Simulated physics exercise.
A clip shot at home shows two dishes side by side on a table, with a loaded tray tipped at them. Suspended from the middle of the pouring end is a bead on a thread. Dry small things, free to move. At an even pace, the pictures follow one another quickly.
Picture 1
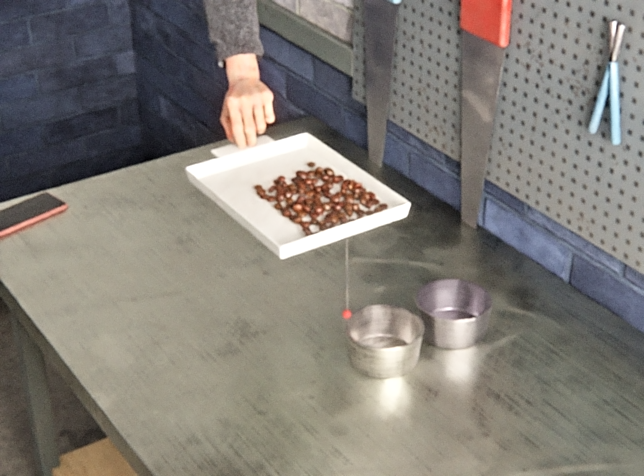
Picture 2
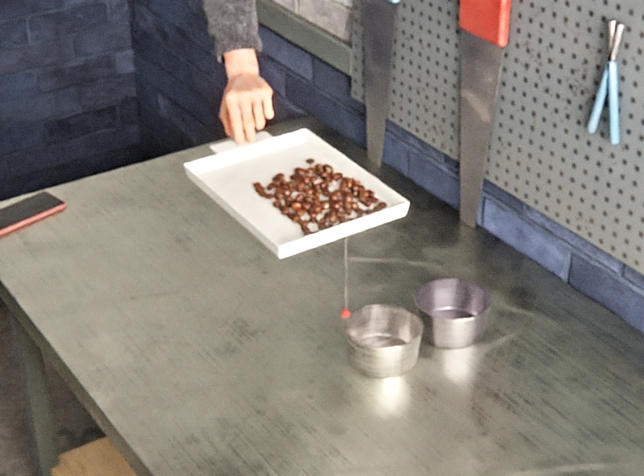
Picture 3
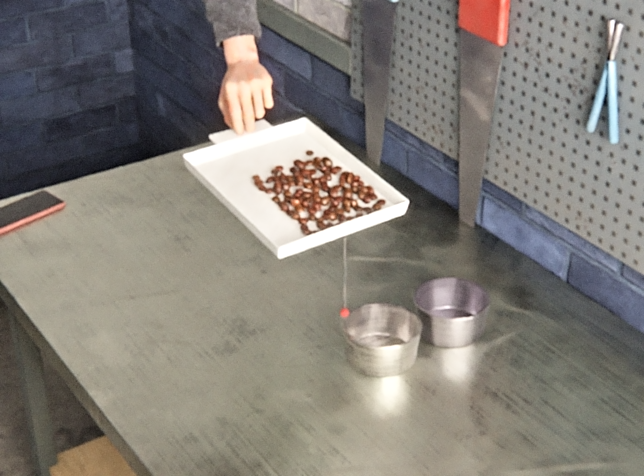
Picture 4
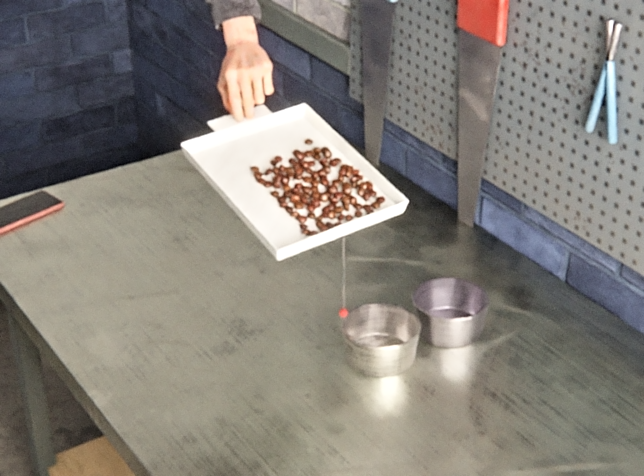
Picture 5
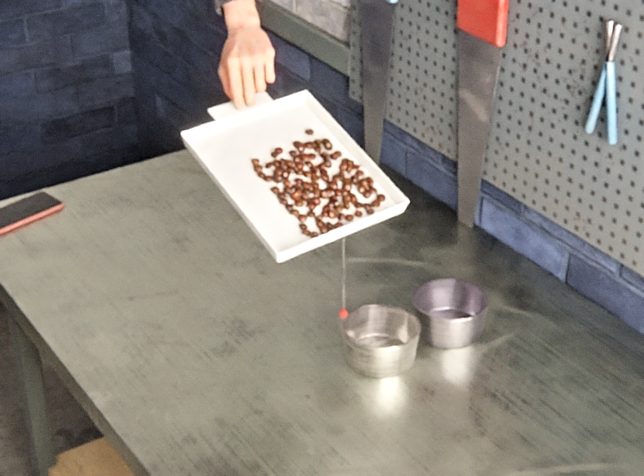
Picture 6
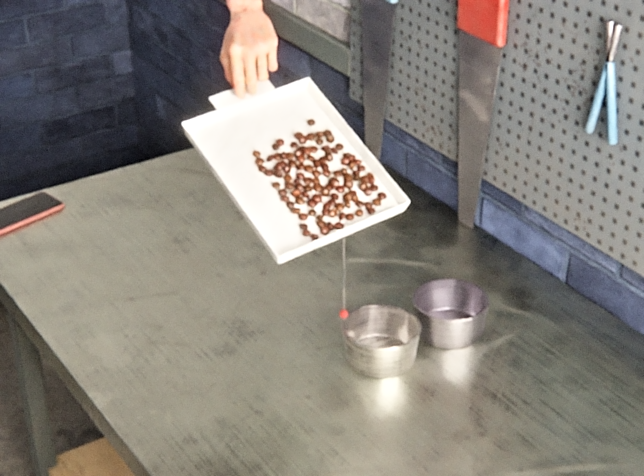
A hand raises the back of a white tray of small brown pieces above two dishes.
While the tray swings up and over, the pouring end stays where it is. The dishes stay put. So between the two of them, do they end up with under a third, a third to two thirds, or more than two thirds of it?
I expect the dishes to end up with a share smaller than a third of the load.
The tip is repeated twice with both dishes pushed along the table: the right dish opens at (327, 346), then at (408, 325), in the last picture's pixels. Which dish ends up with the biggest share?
First try: The dish on the right-hand side; second try: The dish on the left-hand side.
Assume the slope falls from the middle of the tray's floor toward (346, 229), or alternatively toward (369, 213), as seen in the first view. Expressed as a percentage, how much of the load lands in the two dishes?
So it's 60 percent with the first slope and 50 percent with the other.
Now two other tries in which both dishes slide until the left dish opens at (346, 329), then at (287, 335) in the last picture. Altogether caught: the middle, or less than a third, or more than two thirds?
For the first spot it's under a third, and for the next one it's under a third.
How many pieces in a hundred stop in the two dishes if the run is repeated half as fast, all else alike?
Roughly 20 percent, give or take.
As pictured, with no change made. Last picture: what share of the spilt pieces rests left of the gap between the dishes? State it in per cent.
Reading: Around 90 %.
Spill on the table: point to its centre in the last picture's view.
I'd put the middle at roughly (314, 395).
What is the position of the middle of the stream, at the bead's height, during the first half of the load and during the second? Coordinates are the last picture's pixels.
Near (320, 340) to start, and near (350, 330) afterwards.
Soon after the last picture, tray tipped steeply; all on the tray.
A little later, tray tipped past a quarter turn; about half on the tray; a stray few in the left dish; about a third outside both; about a quarter in the air.
Later still, tray tipped past a quarter turn; about a quarter in the left dish; most outside both.
At rest, tray tipped past a quarter turn; about a quarter in the left dish; none in the right dish; most outside both.
